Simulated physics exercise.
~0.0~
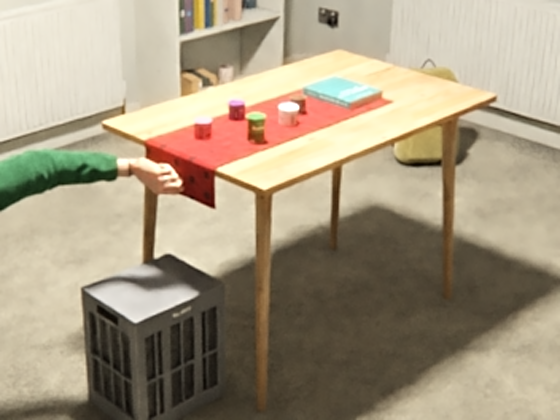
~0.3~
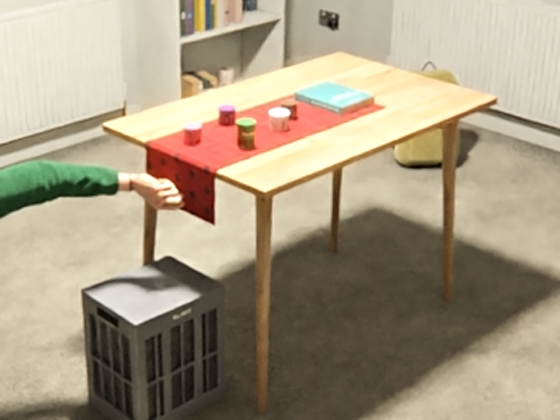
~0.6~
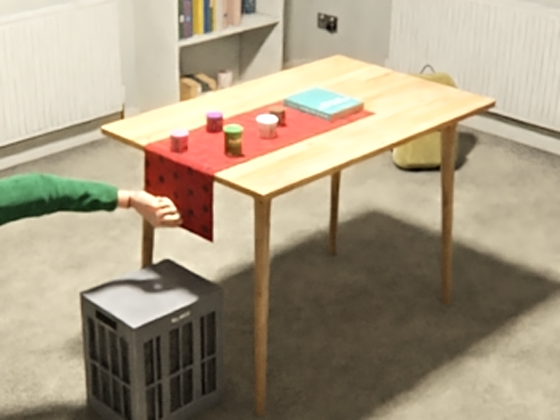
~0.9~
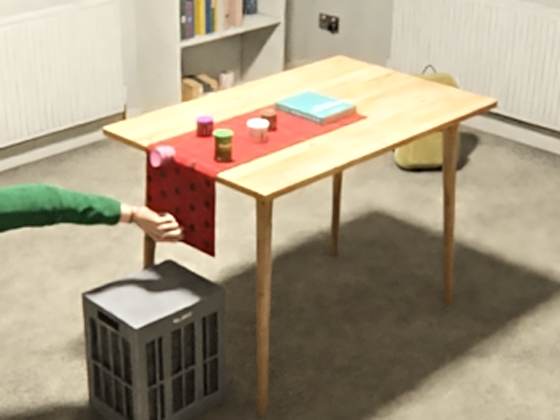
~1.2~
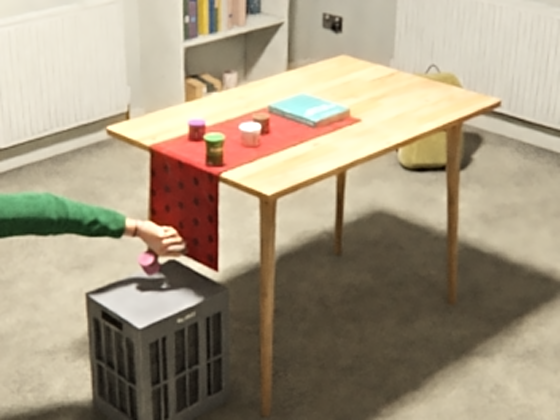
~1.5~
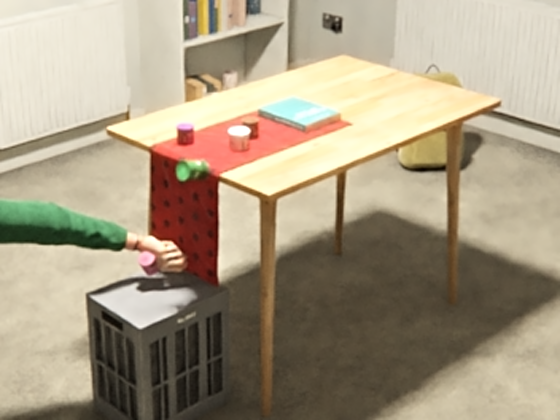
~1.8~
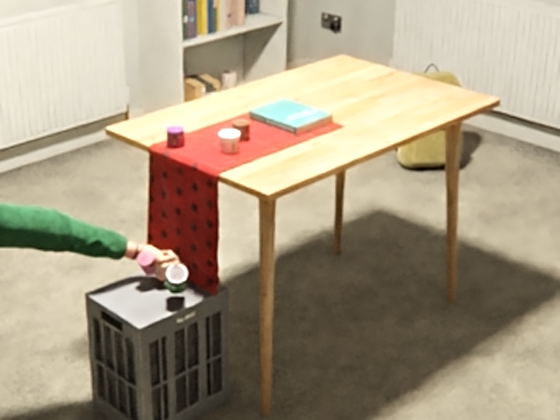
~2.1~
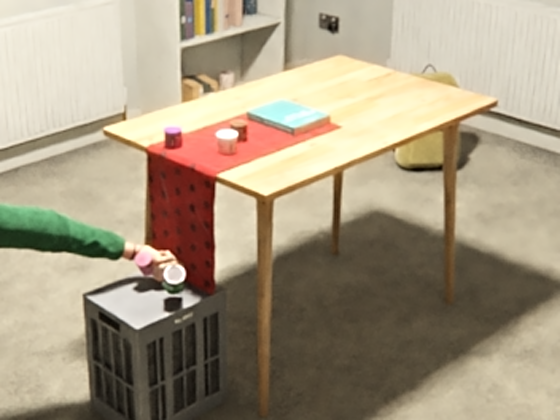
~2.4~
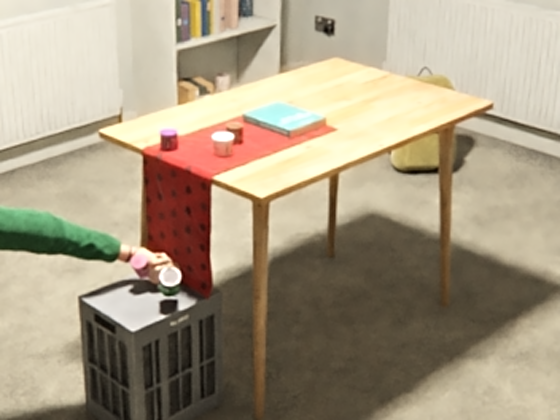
At the start, a hand in a green sleeve grips the hanging end of a red runner on a wooden table, where small pots, a green can and a blue book rest. The hand draws the cloth steadily down towards a grey crate, and everything on it slides left. The pink pot tips at the edge and drops to the crate beside the hand. The green can topples next and follows it, landing upside down. Finally the hand stops with the hem at the crate, while the purple pot, the white pot and the book remain on the table.
